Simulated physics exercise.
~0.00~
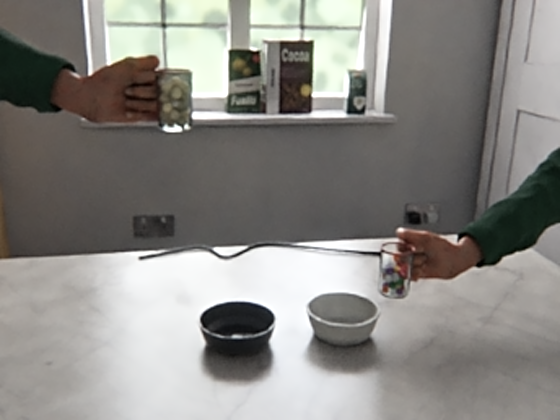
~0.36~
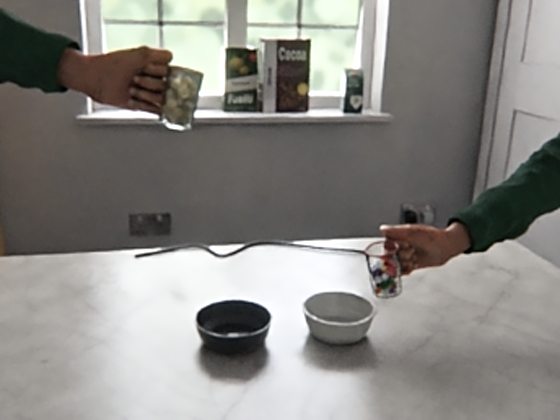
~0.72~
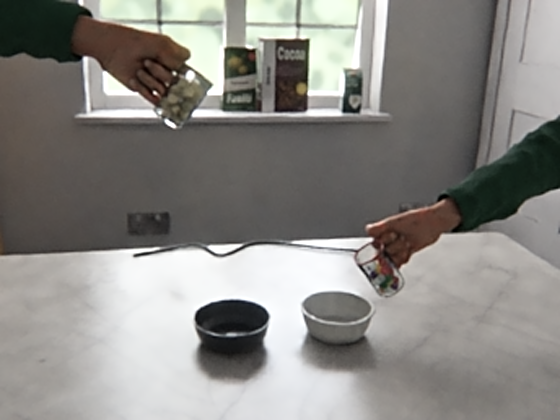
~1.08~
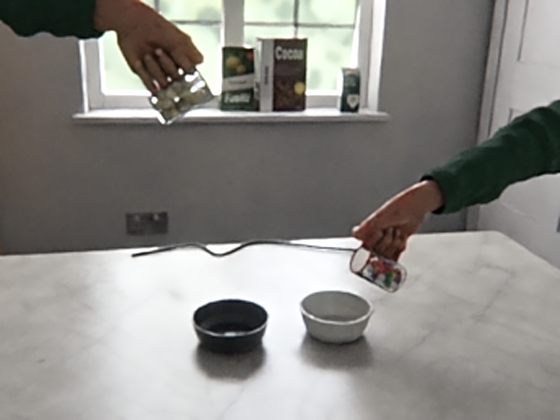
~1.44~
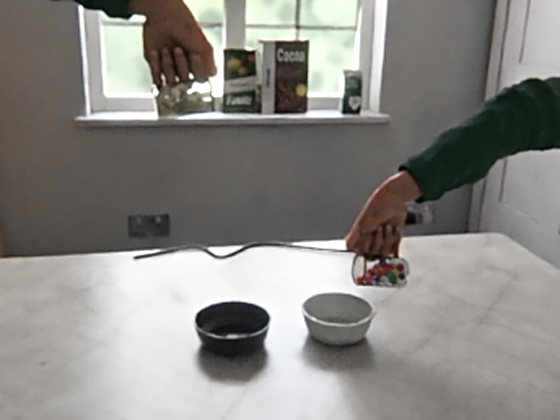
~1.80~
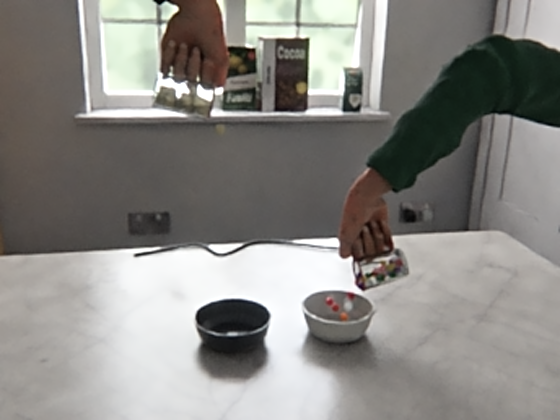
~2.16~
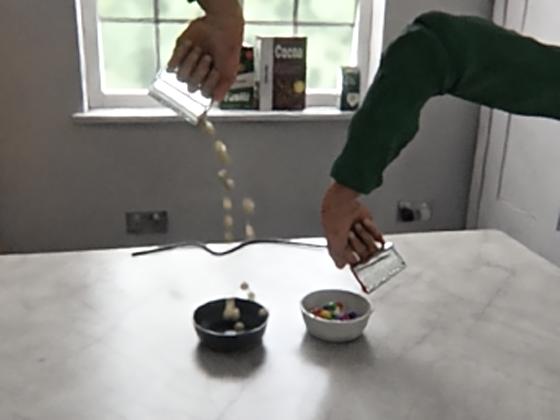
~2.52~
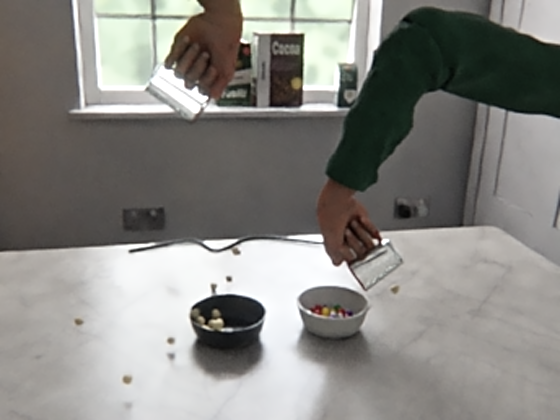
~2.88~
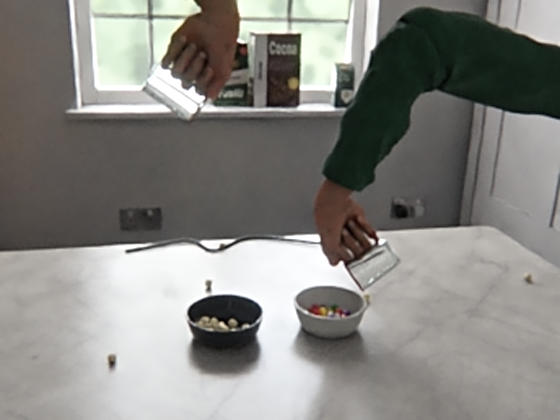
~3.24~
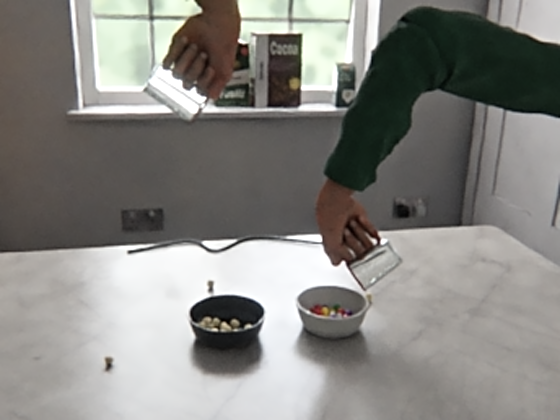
Two hands in green sleeves tipped clear cups over two bowls on a pale table, the right pouring colourful pieces neatly into the white bowl, while the left poured pale pieces from higher up into the black bowl, leaving some scattered outside it.
